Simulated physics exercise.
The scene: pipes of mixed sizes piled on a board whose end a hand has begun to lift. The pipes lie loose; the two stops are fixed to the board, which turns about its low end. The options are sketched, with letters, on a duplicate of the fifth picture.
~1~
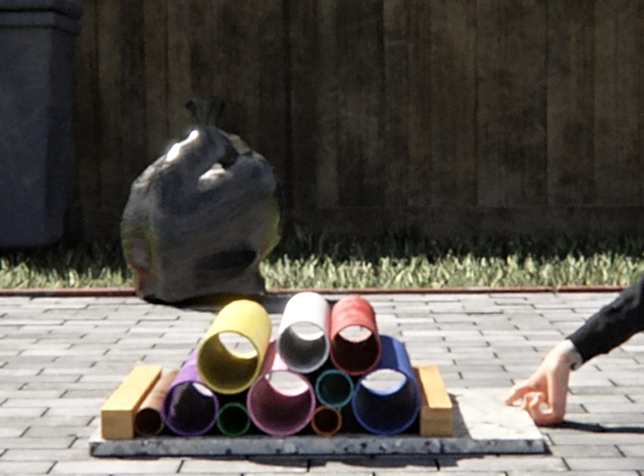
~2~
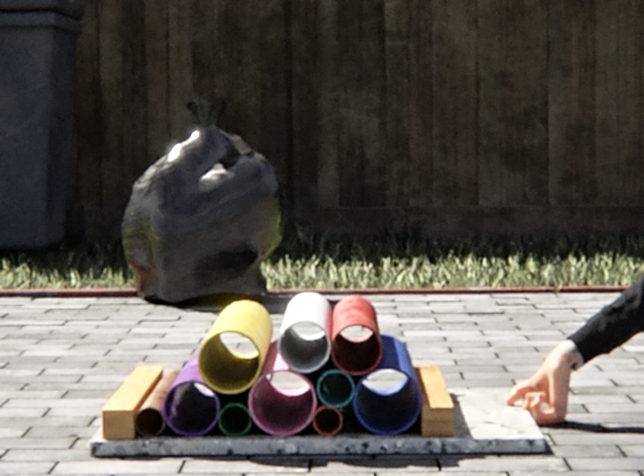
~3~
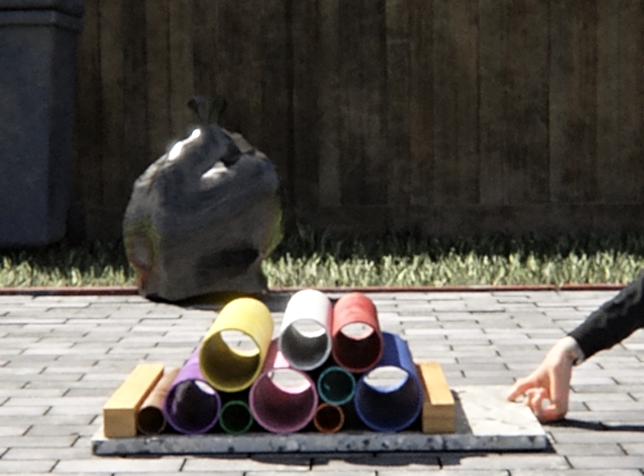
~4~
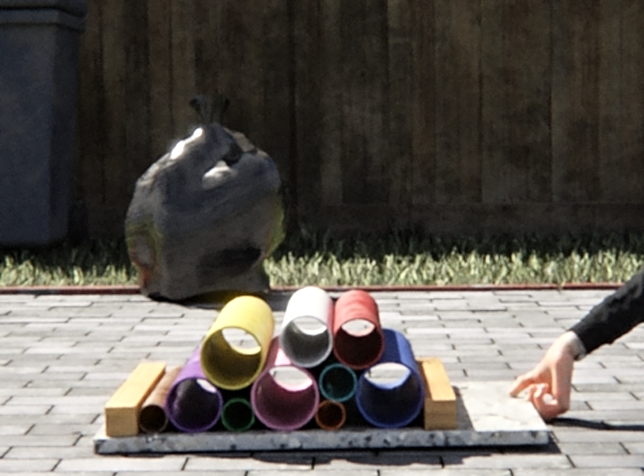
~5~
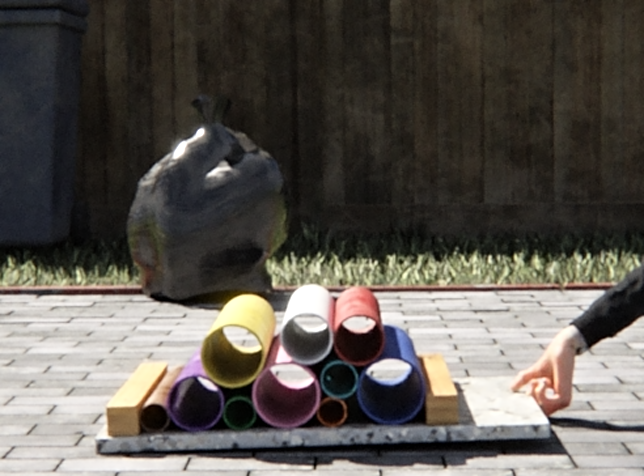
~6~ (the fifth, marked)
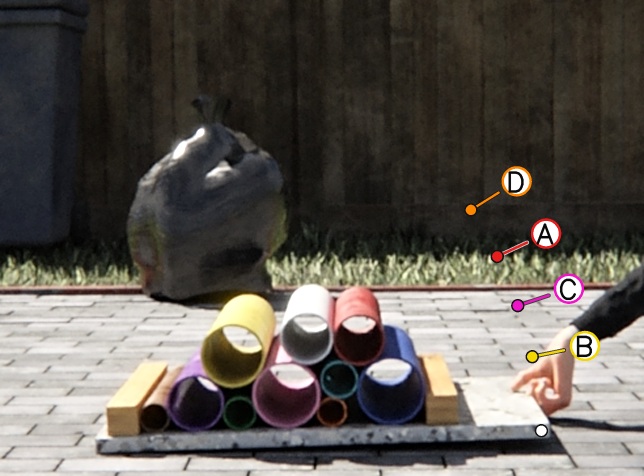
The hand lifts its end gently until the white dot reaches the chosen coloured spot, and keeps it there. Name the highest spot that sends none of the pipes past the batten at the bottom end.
It can be raised to A.
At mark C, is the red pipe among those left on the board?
Yes, with C.
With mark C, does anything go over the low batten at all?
No, at C.
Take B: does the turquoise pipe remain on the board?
The turquoise pipe: Yes.
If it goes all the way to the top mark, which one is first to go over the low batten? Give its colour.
First is the yellow one.
On the marked copy, A at (497, 256); B at (532, 357); C at (518, 306); D at (471, 210); the white dot at (542, 430).
Following A. Soon after the start, board at 16°.
Later, board at 25°.
In the end, board at 25°, none over the low batten.
As for the rest, B none over the low batten; C none over the low batten; D one over the low batten (yellow).
